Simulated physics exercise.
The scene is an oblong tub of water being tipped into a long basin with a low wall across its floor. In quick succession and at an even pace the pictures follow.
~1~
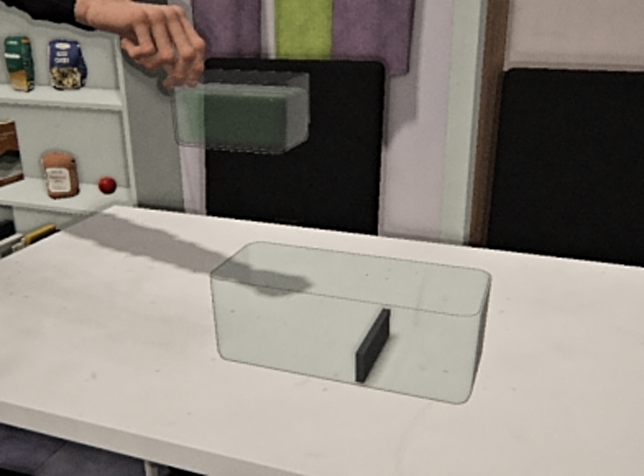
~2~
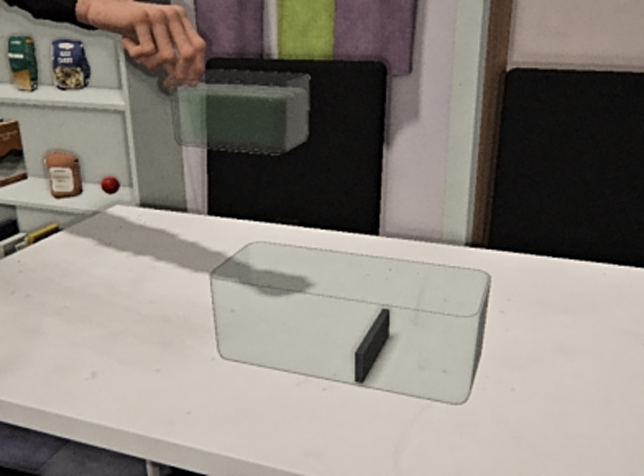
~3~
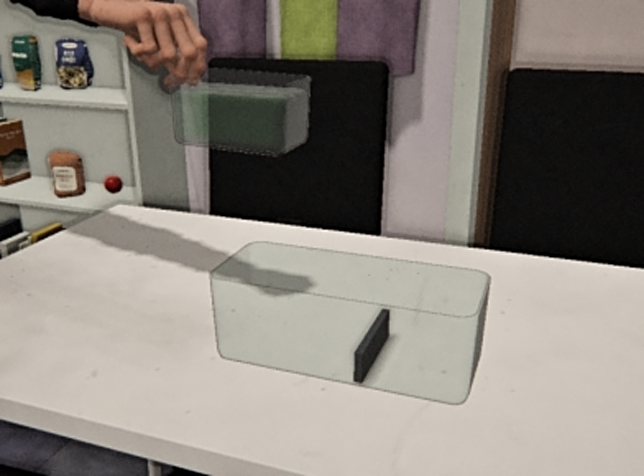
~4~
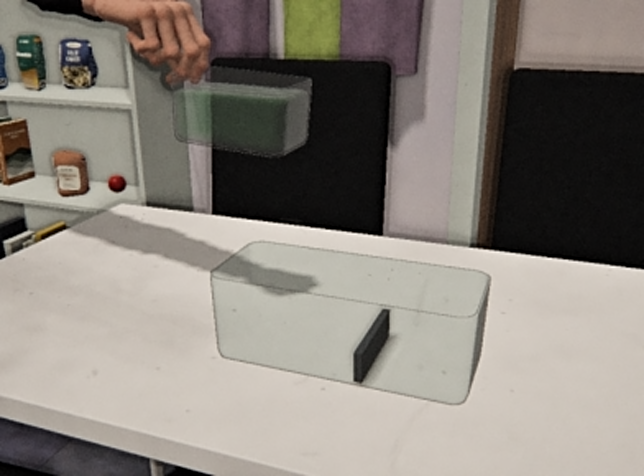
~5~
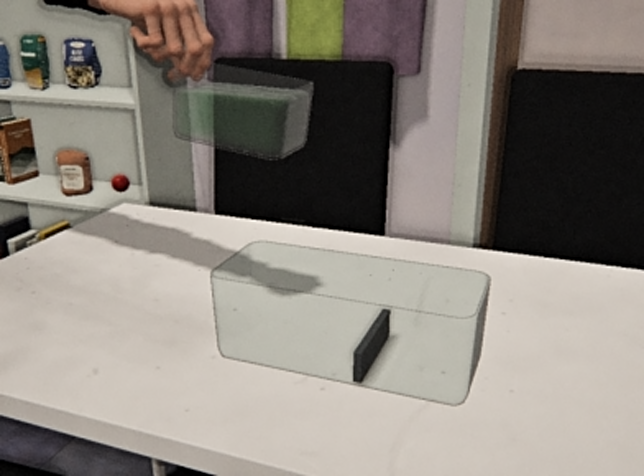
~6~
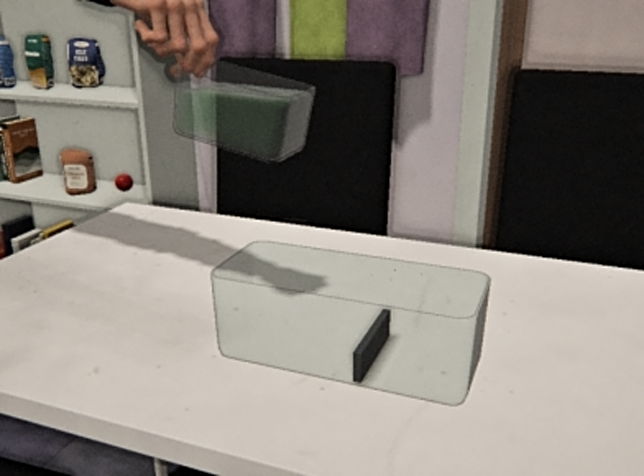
A clear oblong tub of greenish water, held by a hand at upper left, hangs above a white table in a room seen from slightly above. Below it sits a long, clear basin with a low dark wall across its floor, before black chairs, purple and green cloths, and shelves of jars. The tub starts level, then slowly leans right-end down, while the camera drifts slightly and the shelves shift right.
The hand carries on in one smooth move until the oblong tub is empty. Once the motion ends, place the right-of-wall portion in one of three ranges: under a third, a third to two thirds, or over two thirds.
A third to two thirds.
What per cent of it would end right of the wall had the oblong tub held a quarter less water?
Close to 20 per cent.
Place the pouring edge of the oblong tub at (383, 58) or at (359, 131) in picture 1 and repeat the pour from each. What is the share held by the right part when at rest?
The first start yields 70 per cent, the second 75 per cent.
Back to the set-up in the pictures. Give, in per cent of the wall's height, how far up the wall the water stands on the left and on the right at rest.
Left 40 per cent, right 50.
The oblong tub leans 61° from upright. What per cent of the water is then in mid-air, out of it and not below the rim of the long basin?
Close to 35 in a hundred.
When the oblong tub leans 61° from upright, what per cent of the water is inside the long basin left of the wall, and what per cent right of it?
Split is about 5 % to the left and 0 % to the right.
A moment on, the tilt is 61° and 59 per cent is still to pour, 7 is left of the wall and 0 right of it.
Next, the tilt is 93° and 15 per cent is still to pour, 23 is left of the wall and 46 right of it.
Then the tilt is 99° and 2 per cent is still to pour, 44 is left of the wall and 45 right of it.
Later the tilt is 99° and 0 per cent is still to pour, 49 is left of the wall and 46 right of it.
Finally, 49 per cent lies left of the wall, 46 right of it and 6 outside.
